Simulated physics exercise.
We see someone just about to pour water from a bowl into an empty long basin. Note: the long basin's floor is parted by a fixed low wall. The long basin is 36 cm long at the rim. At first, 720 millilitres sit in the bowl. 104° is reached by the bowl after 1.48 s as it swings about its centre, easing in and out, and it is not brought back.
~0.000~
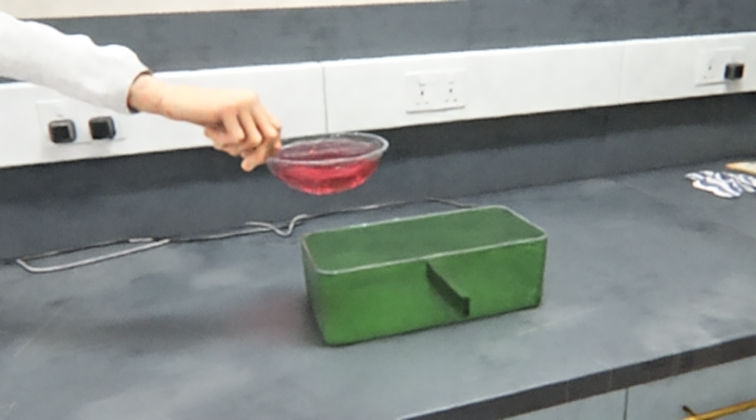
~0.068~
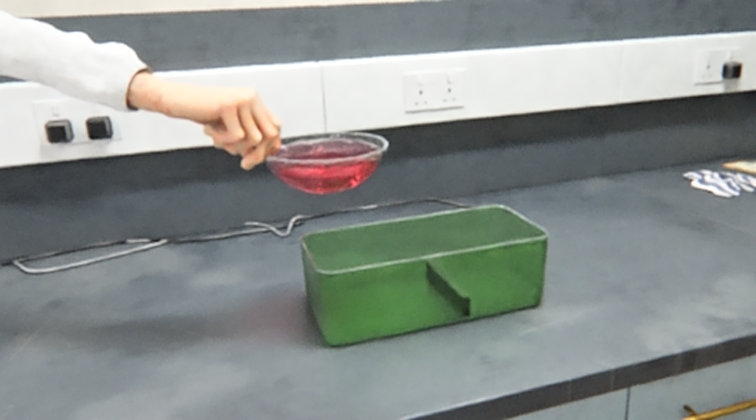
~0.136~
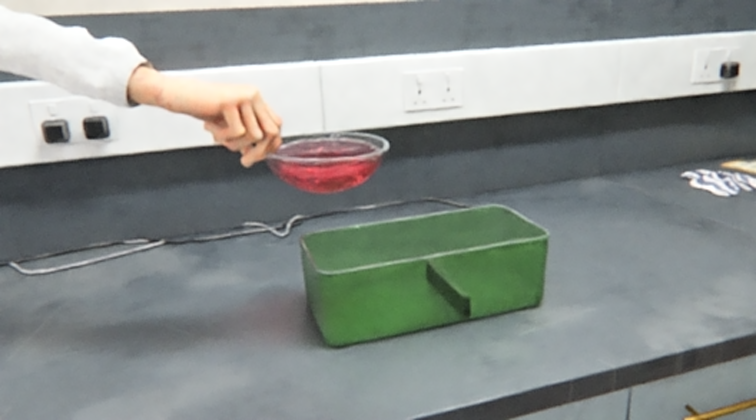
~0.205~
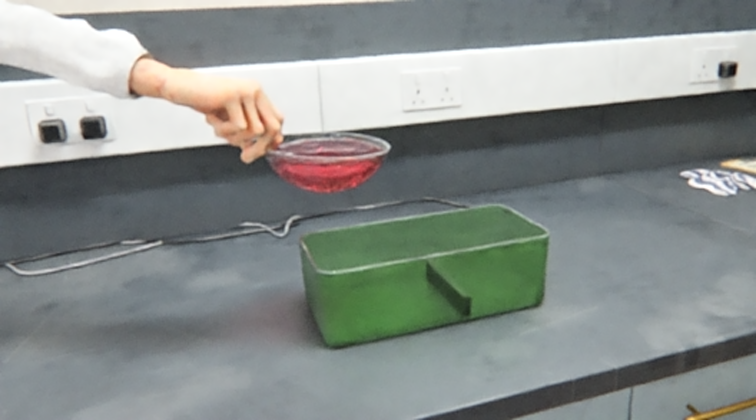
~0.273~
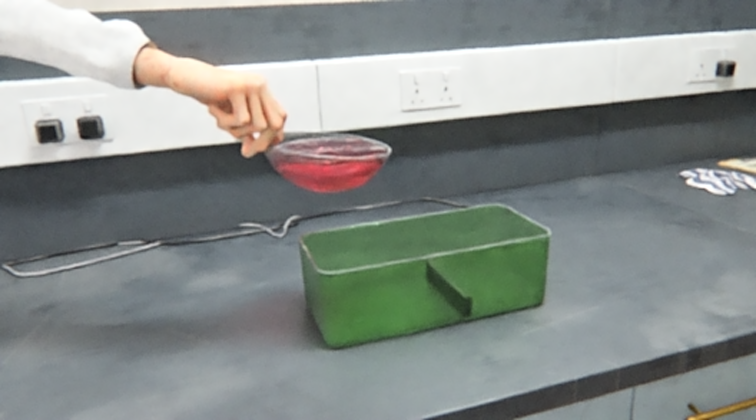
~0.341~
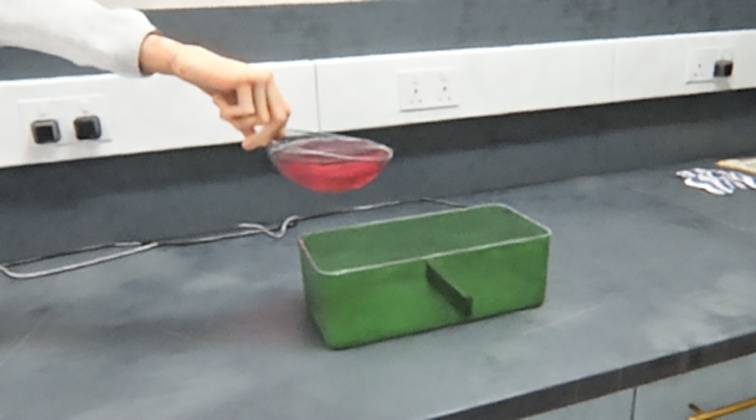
On a dark lab bench against a wall with sockets, a hand held a clear bowl of red liquid above a long green basin, then slowly tilted it slightly to the right.
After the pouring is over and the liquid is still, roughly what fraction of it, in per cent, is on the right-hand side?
Roughly 10 out of 100 parts.
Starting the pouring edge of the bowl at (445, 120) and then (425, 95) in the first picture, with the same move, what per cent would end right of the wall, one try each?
Roughly 85 per cent the first time and 75 per cent the second.
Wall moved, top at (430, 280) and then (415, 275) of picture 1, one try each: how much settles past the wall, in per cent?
Respectively 50 and 70 %.
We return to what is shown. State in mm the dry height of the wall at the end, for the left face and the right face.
Left roughly 14 mm; right roughly 32 mm.
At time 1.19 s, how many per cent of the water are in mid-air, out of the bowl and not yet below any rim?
Close to 0 per cent.
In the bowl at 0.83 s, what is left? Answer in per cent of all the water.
Portion remaining: Approx. 20 per cent.
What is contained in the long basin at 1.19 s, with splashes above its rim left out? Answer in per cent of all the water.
I'd say roughly 100 in a hundred of it.
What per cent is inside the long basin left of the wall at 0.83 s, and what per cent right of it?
46 per cent left and 4 right, roughly.
By 0.83 s the tilt is 62° and 20 per cent is still to pour, 47 is left of the wall and 4 right of it.
By 1.19 s the tilt is 95° and 0 per cent is still to pour, 91 is left of the wall and 8 right of it.
By 1.57 s the tilt is 104° and 0 per cent is still to pour, 90 is left of the wall and 9 right of it.
By 1.98 s the tilt is 104° and 0 per cent is still to pour, 90 is left of the wall and 9 right of it.
At rest 90 per cent lies left of the wall, 10 right of it and 1 outside.
